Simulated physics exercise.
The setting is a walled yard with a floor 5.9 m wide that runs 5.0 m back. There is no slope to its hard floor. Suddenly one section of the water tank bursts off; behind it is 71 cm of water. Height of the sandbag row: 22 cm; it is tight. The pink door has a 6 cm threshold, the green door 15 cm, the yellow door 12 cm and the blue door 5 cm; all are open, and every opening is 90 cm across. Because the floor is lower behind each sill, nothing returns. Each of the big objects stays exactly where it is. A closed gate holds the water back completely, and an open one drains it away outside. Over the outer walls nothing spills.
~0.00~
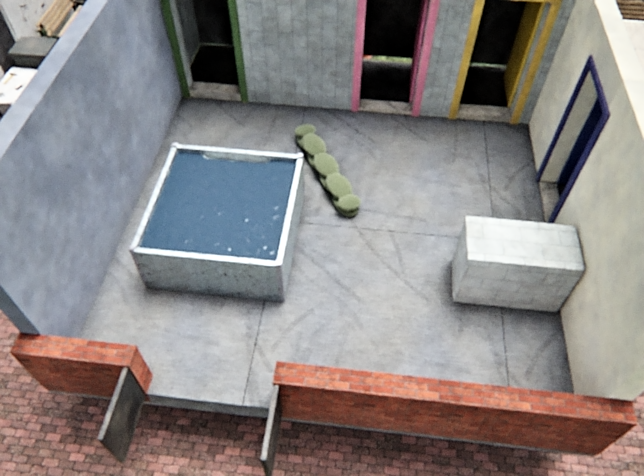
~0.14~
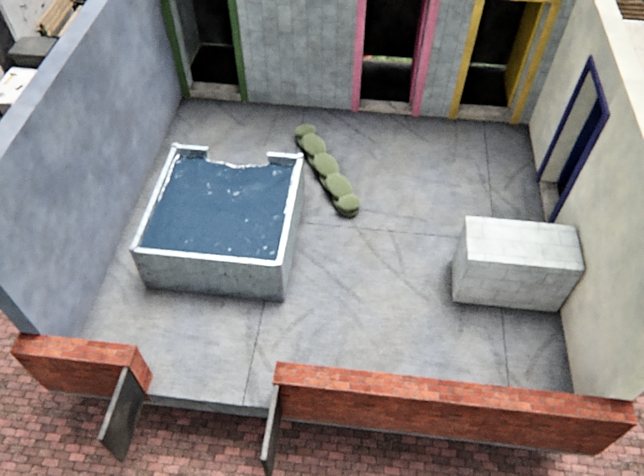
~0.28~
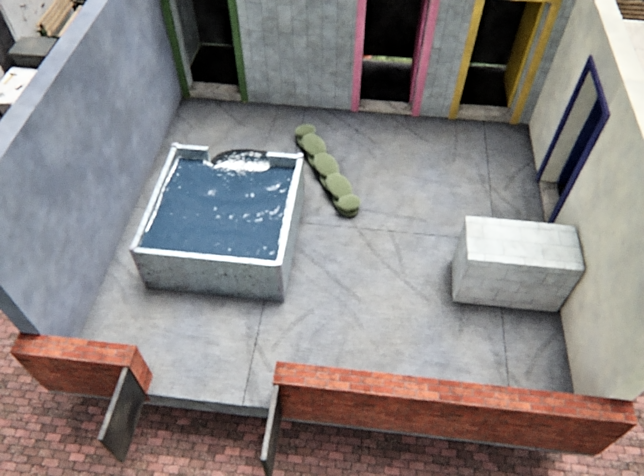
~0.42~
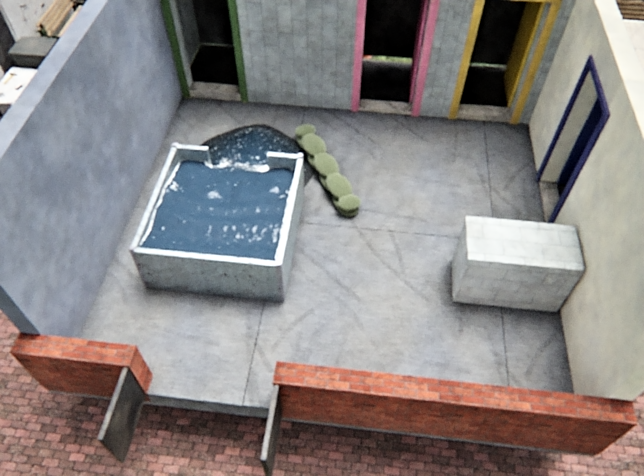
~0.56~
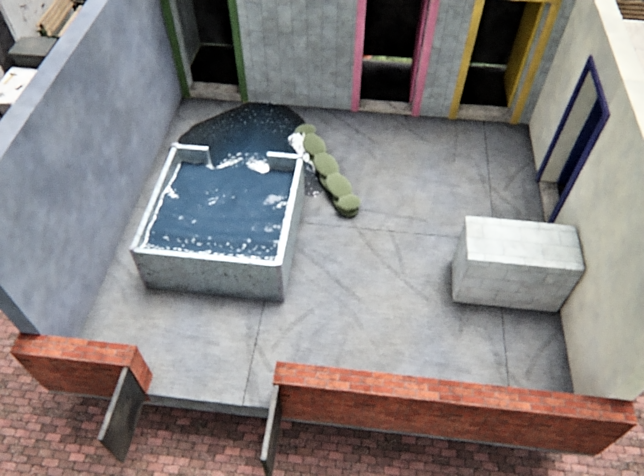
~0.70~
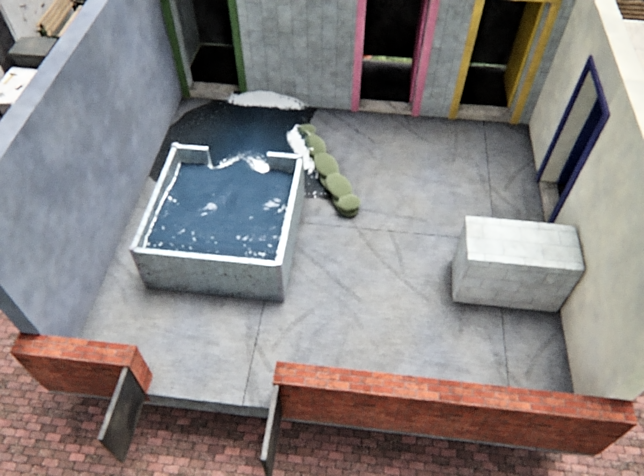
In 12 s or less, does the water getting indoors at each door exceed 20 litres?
My prediction: Pink door: Below the cap; green door: Above the cap; yellow door: Below the cap; blue door: Above the cap.
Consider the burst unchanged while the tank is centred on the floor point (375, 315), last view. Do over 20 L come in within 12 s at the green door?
Then, at green, it's within bounds.
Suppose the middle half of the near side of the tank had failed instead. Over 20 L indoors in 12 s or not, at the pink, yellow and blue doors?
At pink the amount is beneath the mark, at yellow it is beneath the mark, and at blue it is beneath the mark.
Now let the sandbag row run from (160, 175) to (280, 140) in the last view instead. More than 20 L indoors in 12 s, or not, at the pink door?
Against that limit the pink door lands on the high side.
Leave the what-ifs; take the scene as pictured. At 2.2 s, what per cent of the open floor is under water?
35 %.
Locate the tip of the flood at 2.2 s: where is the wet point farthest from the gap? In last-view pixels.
I'd mark it close to (500, 129).
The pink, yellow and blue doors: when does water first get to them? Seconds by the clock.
Arrival times: Pink 1.2 seconds, yellow 2.0 seconds, blue 3.0 seconds.
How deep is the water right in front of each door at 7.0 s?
In cm: Pink 5, green 14, yellow 7, blue 8.
After 1.4 s water covers 20 % of the floor and is deepest (42 cm) near (284, 111); pink door 4 cm at the sill, 0 L in, green door 31 cm at the sill, 21 L in, yellow door not reached, blue door not reached.
After 2.2 s water covers 35 % of the floor and is deepest (35 cm) near (181, 103); pink door 6 cm at the sill, 0 L in, green door 32 cm at the sill, 87 L in, yellow door 3 cm at the sill, 0 L in, blue door not reached.
After 3.5 s water covers 60 % of the floor and is deepest (24 cm) near (295, 112); pink door 5 cm at the sill, 0 L in, green door 23 cm at the sill, 142 L in, yellow door 3 cm at the sill, 0 L in, blue door 9 cm at the sill, 2 L in.
After 7.0 s water covers 85 % of the floor and is deepest (17 cm) near (68, 364); pink door 5 cm at the sill, 1 L in, green door 14 cm at the sill, 175 L in, yellow door 7 cm at the sill, 0 L in, blue door 8 cm at the sill, 31 L in.
After 12.0 s water covers 95 % of the floor and is deepest (11 cm) near (453, 408); pink door 3 cm at the sill, 1 L in, green door 7 cm at the sill, 175 L in, yellow door 6 cm at the sill, 0 L in, blue door 7 cm at the sill, 56 L in.
